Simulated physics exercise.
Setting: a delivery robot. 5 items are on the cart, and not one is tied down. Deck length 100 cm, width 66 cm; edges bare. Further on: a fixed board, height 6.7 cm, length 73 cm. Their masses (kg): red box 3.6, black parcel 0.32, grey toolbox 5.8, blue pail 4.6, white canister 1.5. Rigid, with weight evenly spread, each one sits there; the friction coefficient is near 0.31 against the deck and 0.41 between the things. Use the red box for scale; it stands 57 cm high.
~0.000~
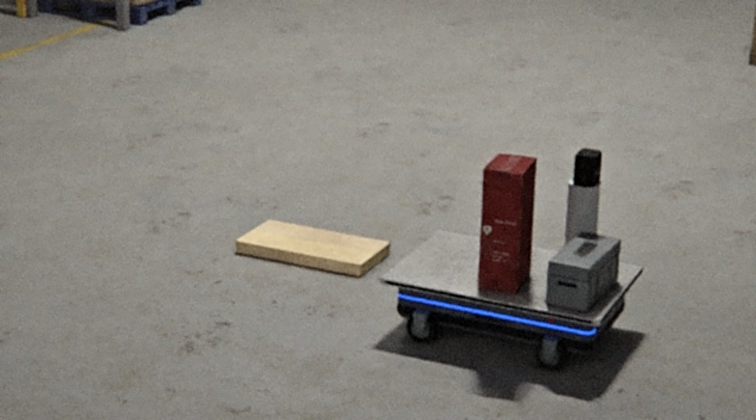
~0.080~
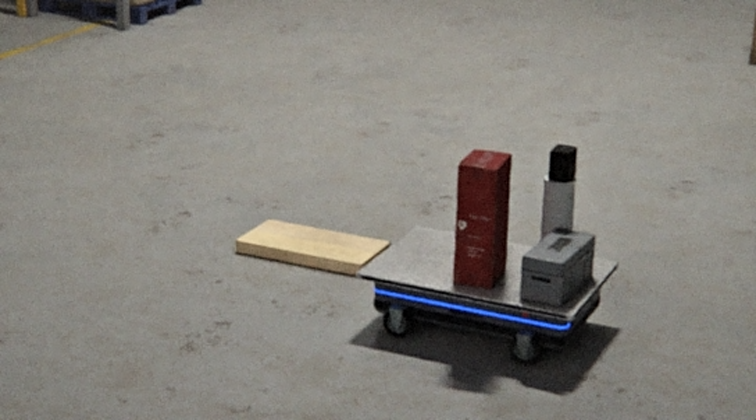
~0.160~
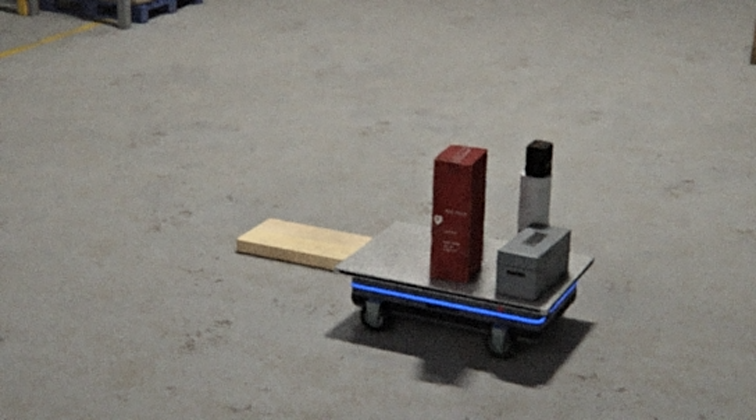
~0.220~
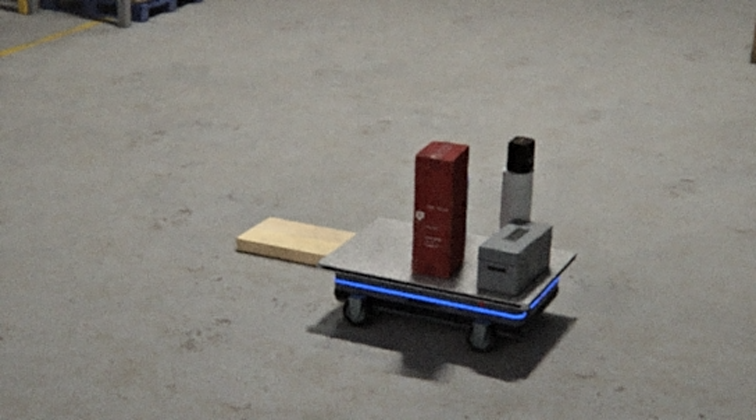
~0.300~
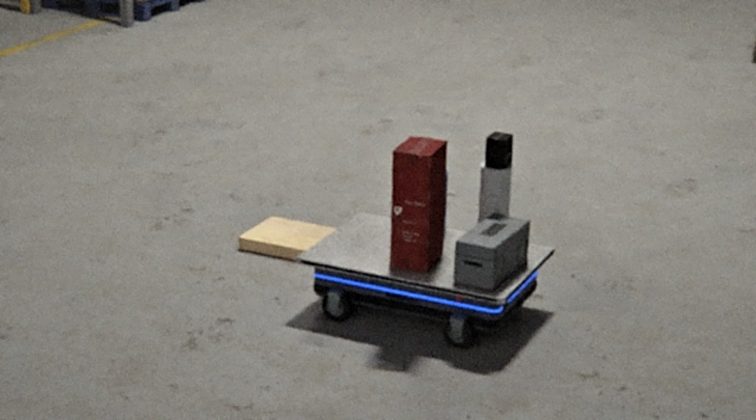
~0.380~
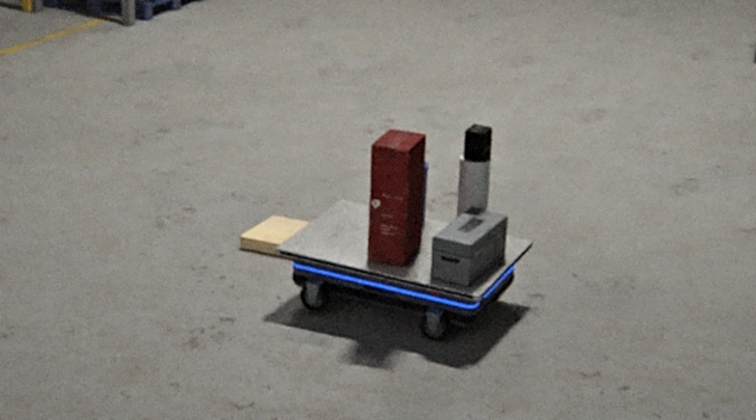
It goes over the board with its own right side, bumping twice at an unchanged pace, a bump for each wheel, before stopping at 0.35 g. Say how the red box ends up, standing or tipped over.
I reckon it pulls through.
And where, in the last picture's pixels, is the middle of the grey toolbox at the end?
Its centre ends close to (106, 182) in the last view.
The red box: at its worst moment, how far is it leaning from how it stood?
Maximum lean: 14°.
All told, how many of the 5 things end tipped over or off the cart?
It adds up to 3.
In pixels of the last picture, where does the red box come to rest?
Around (23, 138).
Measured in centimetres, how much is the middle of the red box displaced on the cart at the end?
Net shift near 16 cm.
After 1.08 s, cart 162 cm along; red box 4° off upright near (204, 163); blue pail 65° off upright; black parcel 16° off upright.
After 1.88 s, cart 251 cm along; red box moved 10 cm near (34, 139); blue pail on its side; black parcel 36° off upright.
In the end (3.5 s), off the cart and tipped over, black parcel and white canister; toppled on the cart, blue pail; not toppled but over 10 cm from the start, red box; grey toolbox under 10 cm from the start. At the end, from the last picture's camera, red box near (23, 138).
